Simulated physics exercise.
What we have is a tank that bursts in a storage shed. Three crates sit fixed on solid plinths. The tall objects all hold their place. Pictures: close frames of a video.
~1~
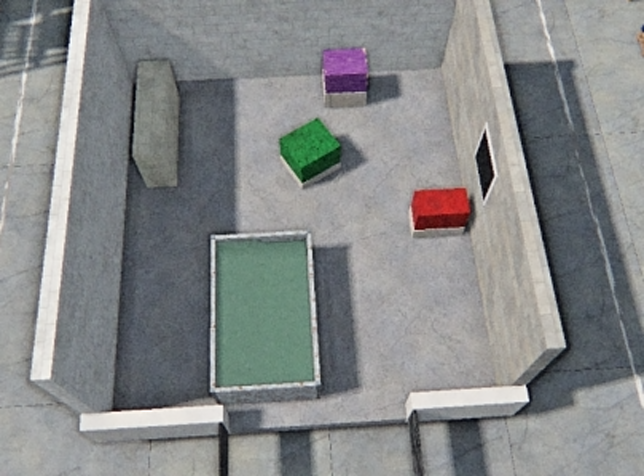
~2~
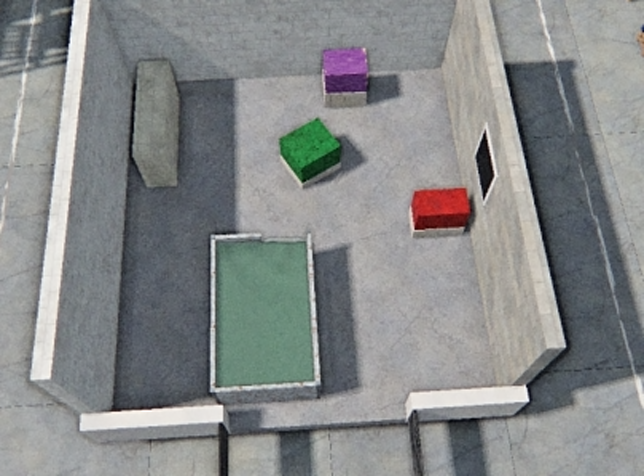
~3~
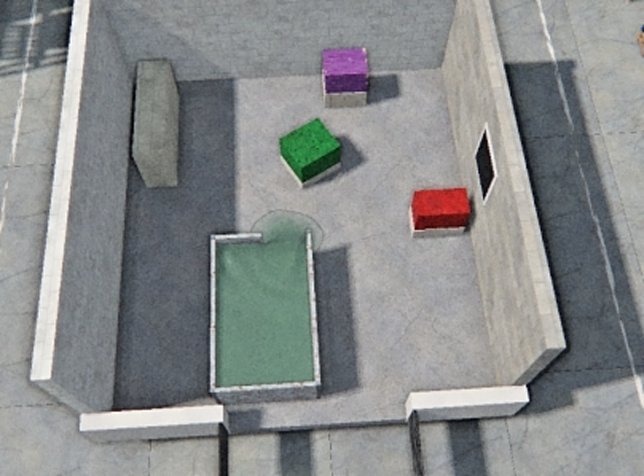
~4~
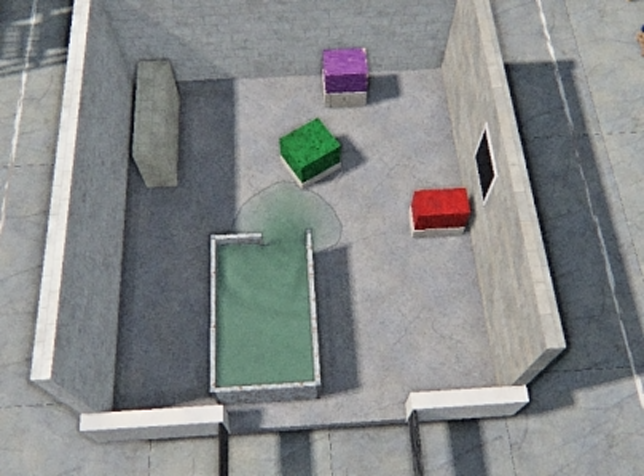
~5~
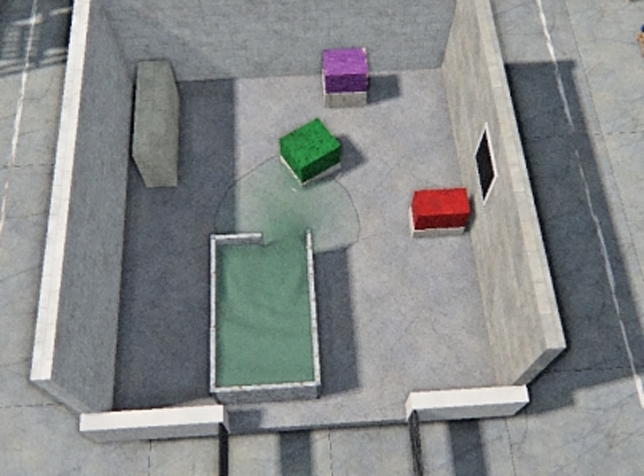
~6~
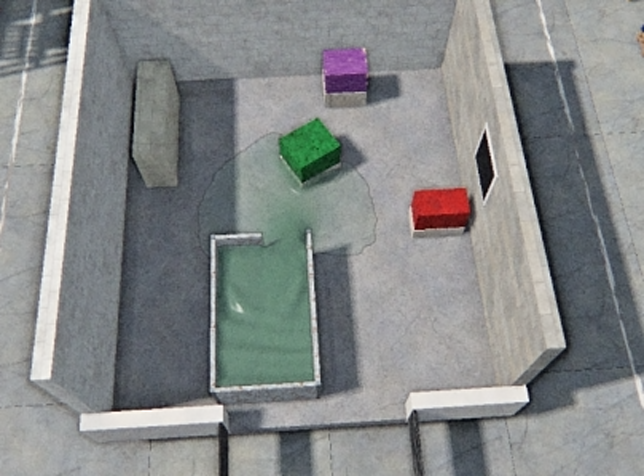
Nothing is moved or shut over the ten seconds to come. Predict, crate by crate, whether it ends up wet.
The green crate ends up wet; the purple crate ends up dry; the red crate ends up dry.
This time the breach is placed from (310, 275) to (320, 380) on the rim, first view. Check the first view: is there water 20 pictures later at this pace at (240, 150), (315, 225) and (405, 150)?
Spared; drenched; drenched.
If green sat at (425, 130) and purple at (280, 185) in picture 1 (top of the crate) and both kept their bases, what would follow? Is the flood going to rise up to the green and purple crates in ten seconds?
Note: Green crate flooded, purple crate flooded.
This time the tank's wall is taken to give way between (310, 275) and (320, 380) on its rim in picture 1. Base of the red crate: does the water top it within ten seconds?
I'd say the red crate gets flooded.
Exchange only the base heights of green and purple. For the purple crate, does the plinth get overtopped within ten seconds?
Well, the purple crate is inundated then.
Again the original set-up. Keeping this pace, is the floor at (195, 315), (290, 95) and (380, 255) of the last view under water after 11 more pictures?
Status per point, in sequence: Unwetted, then waterlogged, then unwetted.
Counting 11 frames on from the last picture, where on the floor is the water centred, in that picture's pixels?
Close to pixel (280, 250).
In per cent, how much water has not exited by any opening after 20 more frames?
I'd put it near 100 %.
A moment on, water covers 30 % of the floor; the green crate water round its plinth, the purple crate not reached, the red crate water round its plinth.
Next, water covers 40 % of the floor; the green crate water round its plinth, the purple crate water round its plinth, the red crate water round its plinth.
Then, water covers 50 % of the floor; the green crate water round its plinth, the purple crate water round its plinth, the red crate water round its plinth.
Later, water covers 80 % of the floor; the green crate water round its plinth, the purple crate water round its plinth, the red crate water round its plinth.
In the end, water covers 100 % of the floor; the green crate was topped, the purple crate stayed above the water, the red crate stayed above the water.
